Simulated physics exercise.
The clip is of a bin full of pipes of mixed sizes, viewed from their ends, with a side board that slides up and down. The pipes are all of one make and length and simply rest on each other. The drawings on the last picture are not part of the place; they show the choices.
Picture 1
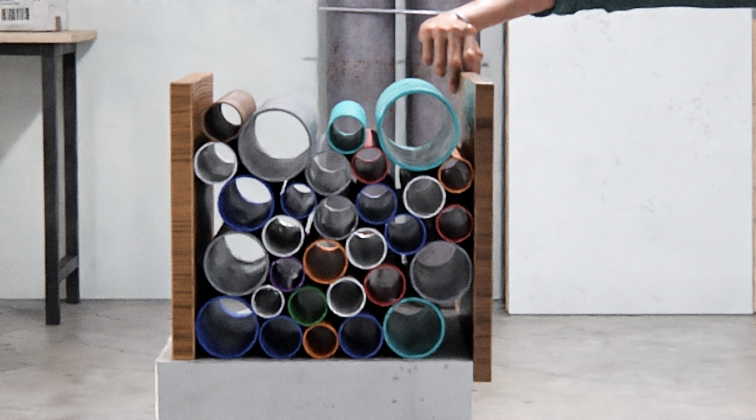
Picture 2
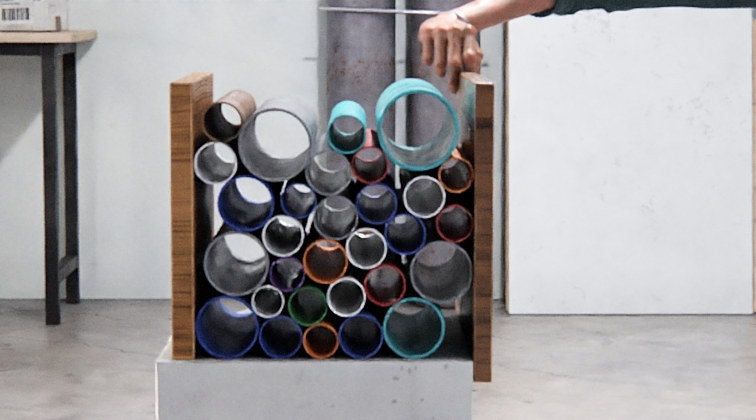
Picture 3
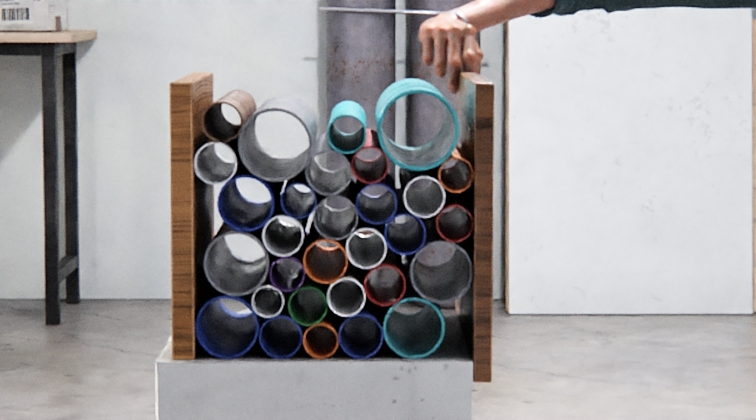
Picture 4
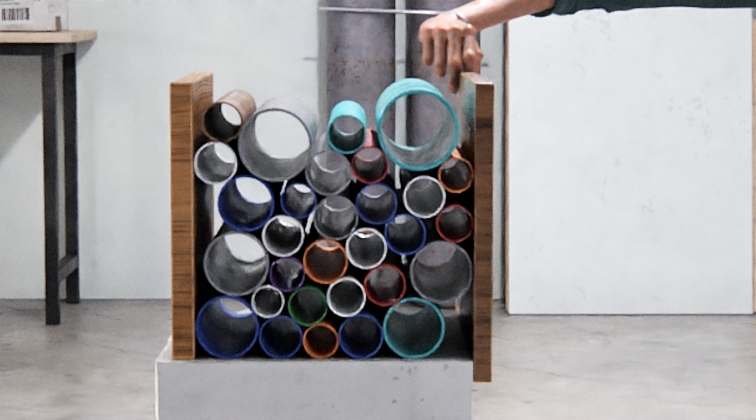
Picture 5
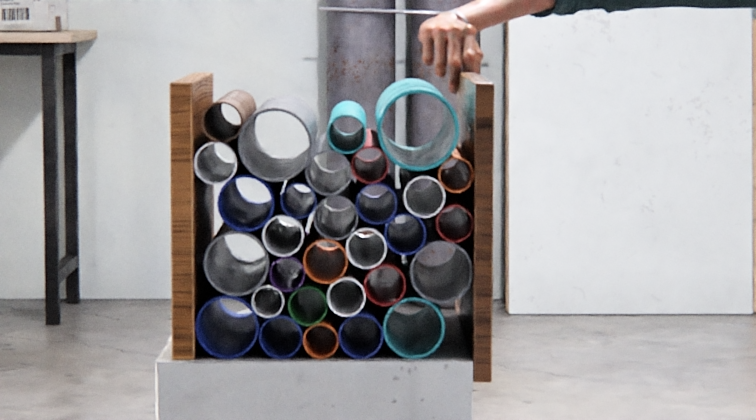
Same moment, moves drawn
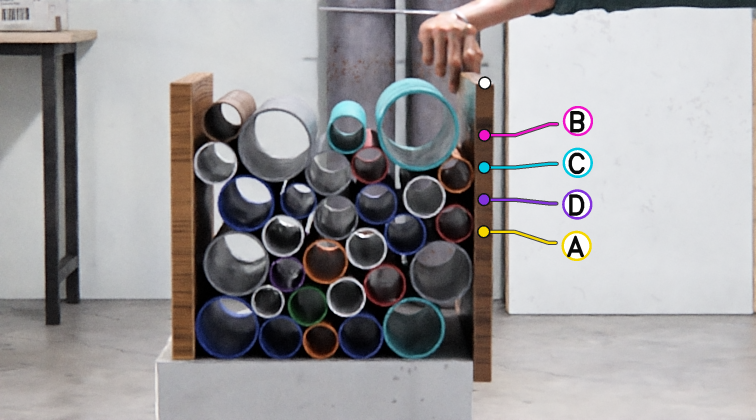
A hand rests on the right side board of a bin of stacked pipes, nothing moving.
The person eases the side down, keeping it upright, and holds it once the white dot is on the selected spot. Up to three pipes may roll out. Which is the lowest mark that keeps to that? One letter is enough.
The last mark within the limit is A.
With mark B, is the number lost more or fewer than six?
Fewer than six.
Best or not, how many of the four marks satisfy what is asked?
Four of them.
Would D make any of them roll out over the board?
No, at D.
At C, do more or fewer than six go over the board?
Fewer than six.
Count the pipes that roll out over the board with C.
At C the number is none.
On the marked copy, A at (484, 232); B at (485, 135); C at (484, 167); D at (484, 200); the white dot at (485, 83).
Taking A. A third of the way, top of the board (474, 151).
Two thirds of the way, top of the board (474, 228).
When it is over, top of the board (474, 231), two out over the board.
As for the rest, B none out over the board; C none out over the board; D none out over the board.
